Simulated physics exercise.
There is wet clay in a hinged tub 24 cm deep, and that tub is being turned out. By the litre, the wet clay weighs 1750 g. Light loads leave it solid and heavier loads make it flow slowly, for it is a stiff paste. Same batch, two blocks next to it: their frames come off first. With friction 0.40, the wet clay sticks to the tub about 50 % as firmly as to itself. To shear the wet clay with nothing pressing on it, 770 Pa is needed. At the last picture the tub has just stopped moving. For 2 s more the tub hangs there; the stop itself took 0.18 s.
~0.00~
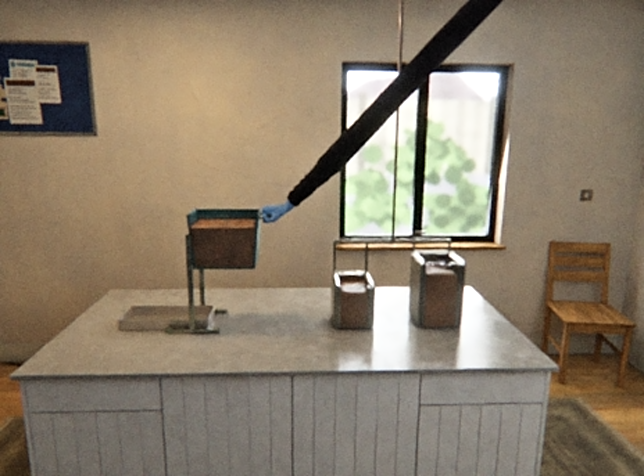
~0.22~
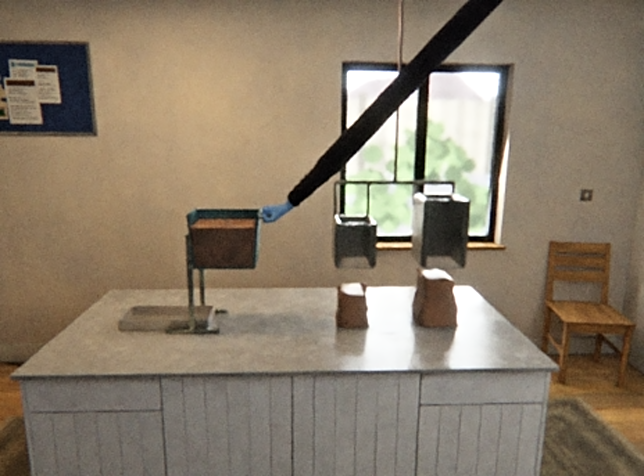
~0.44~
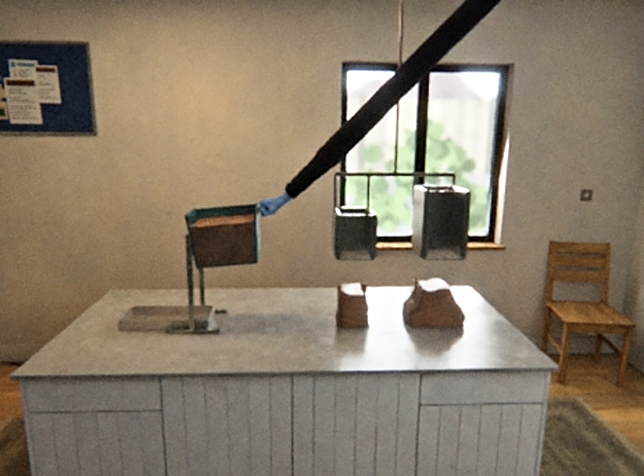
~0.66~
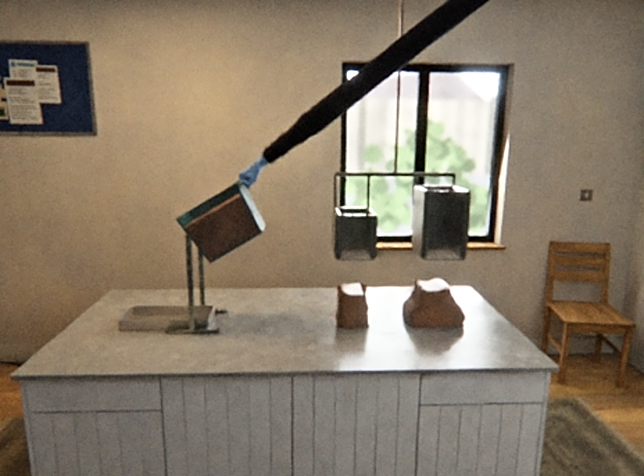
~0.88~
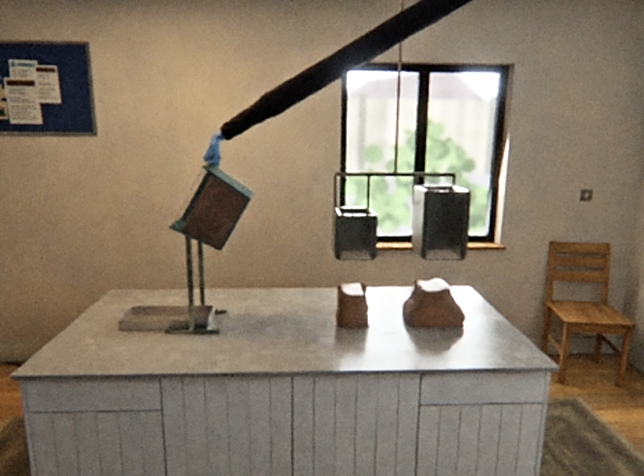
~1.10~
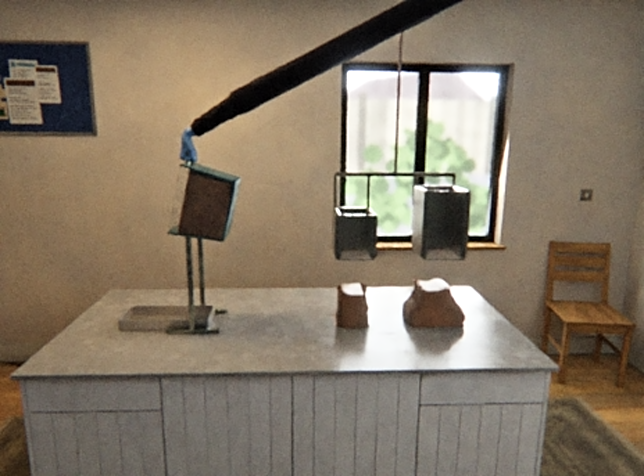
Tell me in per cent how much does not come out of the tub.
Something like 99 per cent stays in.
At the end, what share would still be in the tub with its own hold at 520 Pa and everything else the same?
I'd guess around 70 in a hundred.
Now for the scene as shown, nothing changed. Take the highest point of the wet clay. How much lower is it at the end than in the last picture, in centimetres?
Roughly 5 cm.
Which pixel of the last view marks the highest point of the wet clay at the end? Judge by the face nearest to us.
Close to pixel (215, 186).
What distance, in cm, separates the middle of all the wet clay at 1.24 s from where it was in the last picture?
Roughly 2 centimetres.
By 1.24 s, the tub is at 77 degrees and holds 100 %.
By 1.41 s, the tub is at 77 degrees and holds 100 %.
By 1.58 s, the tub is at 77 degrees and holds 99 %.
By 1.75 s, the tub is at 77 degrees and holds 99 %.
By 3.10 s, at the end, the tub is at 77 degrees and holds 99 %.
